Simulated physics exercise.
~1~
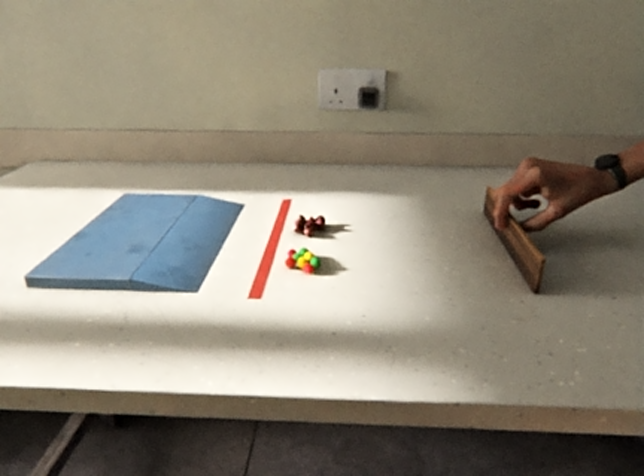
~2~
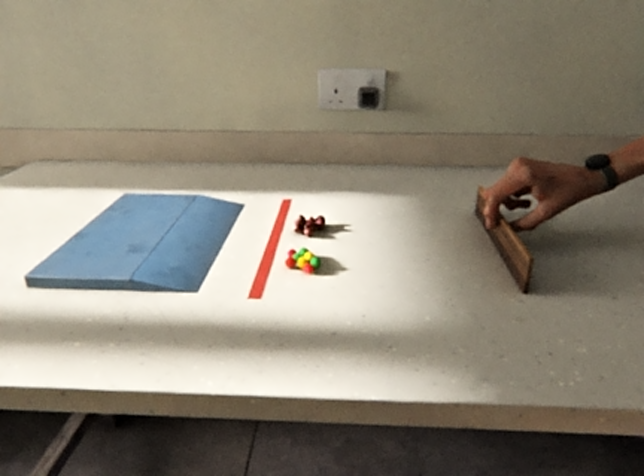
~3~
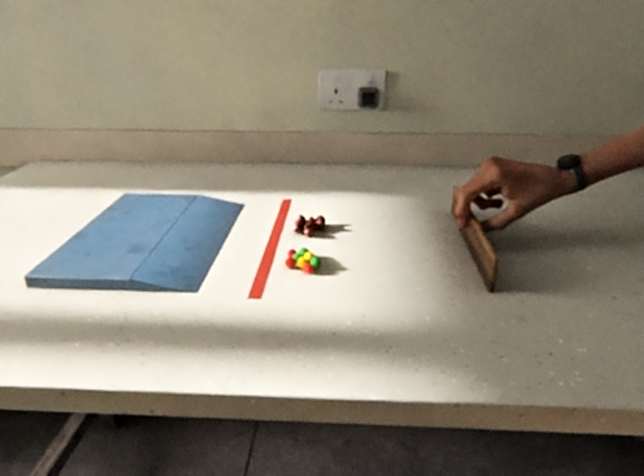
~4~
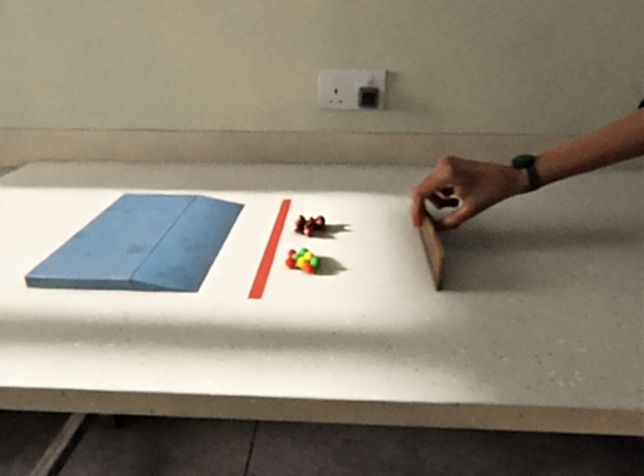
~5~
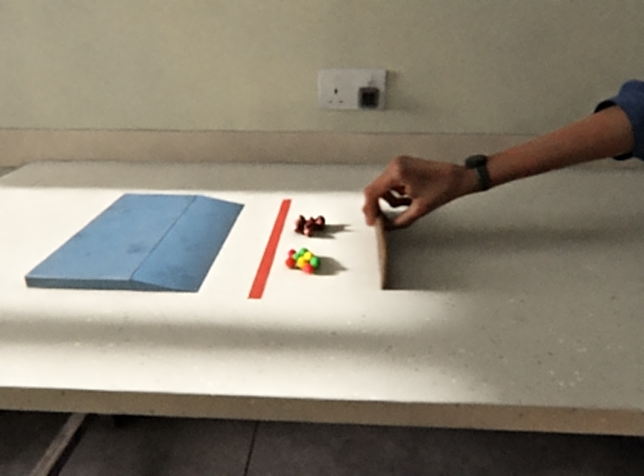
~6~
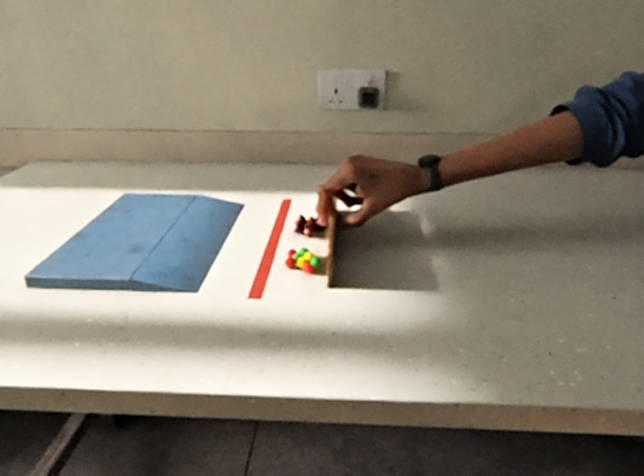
A hand with a dark wristwatch slides an upright strip of wood leftward across a pale speckled tabletop, seen from slightly above and from the side by a still camera. On the left lie a low blue wedge and a strip of red tape, with a small dark red cluster behind a multicoloured one just right of the tape. The wood travels steadily from the right until it is right beside both clusters, the blue-sleeved arm following.
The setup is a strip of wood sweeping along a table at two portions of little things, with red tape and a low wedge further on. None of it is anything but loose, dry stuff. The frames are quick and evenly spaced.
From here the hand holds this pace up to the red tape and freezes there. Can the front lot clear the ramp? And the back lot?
Front lot - at least partly up. Back lot - at least partly up.
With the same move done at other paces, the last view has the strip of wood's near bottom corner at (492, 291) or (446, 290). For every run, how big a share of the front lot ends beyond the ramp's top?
About 0 %, then about 0 %.
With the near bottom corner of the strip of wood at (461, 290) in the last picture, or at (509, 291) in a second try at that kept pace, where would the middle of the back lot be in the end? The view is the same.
At about (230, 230), and at (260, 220).
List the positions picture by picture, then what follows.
In the first frame, strip of wood at (535, 268), at rest; red tape at (286, 203); top of the ramp at (136, 271); front lot at (303, 263), a few glass marbles; back lot at (310, 227), a few dried cherries.
In the second frame, strip of wood at (524, 268); back lot at (310, 227).
In the third frame, strip of wood at (490, 267); front lot at (303, 263).
In the fourth frame, strip of wood at (438, 266); back lot at (310, 227).
In the fifth frame, strip of wood at (384, 264); front lot at (303, 263).
In the sixth frame, strip of wood at (330, 263); red tape at (286, 203); top of the ramp at (136, 271); front lot at (303, 263); back lot at (310, 227).
Then, 0.06 s past the last view, strip of wood still moving, near (285, 212); front lot all short of the ramp; back lot all short of the ramp.
Then, 0.13 s past the last view, strip of wood stopped at the red tape; front lot all on the ramp; back lot about two thirds on the ramp, about a third short of the ramp.
Then, 0.41 s past the last view, strip of wood stopped at the red tape; front lot all past the top; back lot all past the top.
Finally, strip of wood stopped at the red tape; front lot all past the top; back lot all past the top.
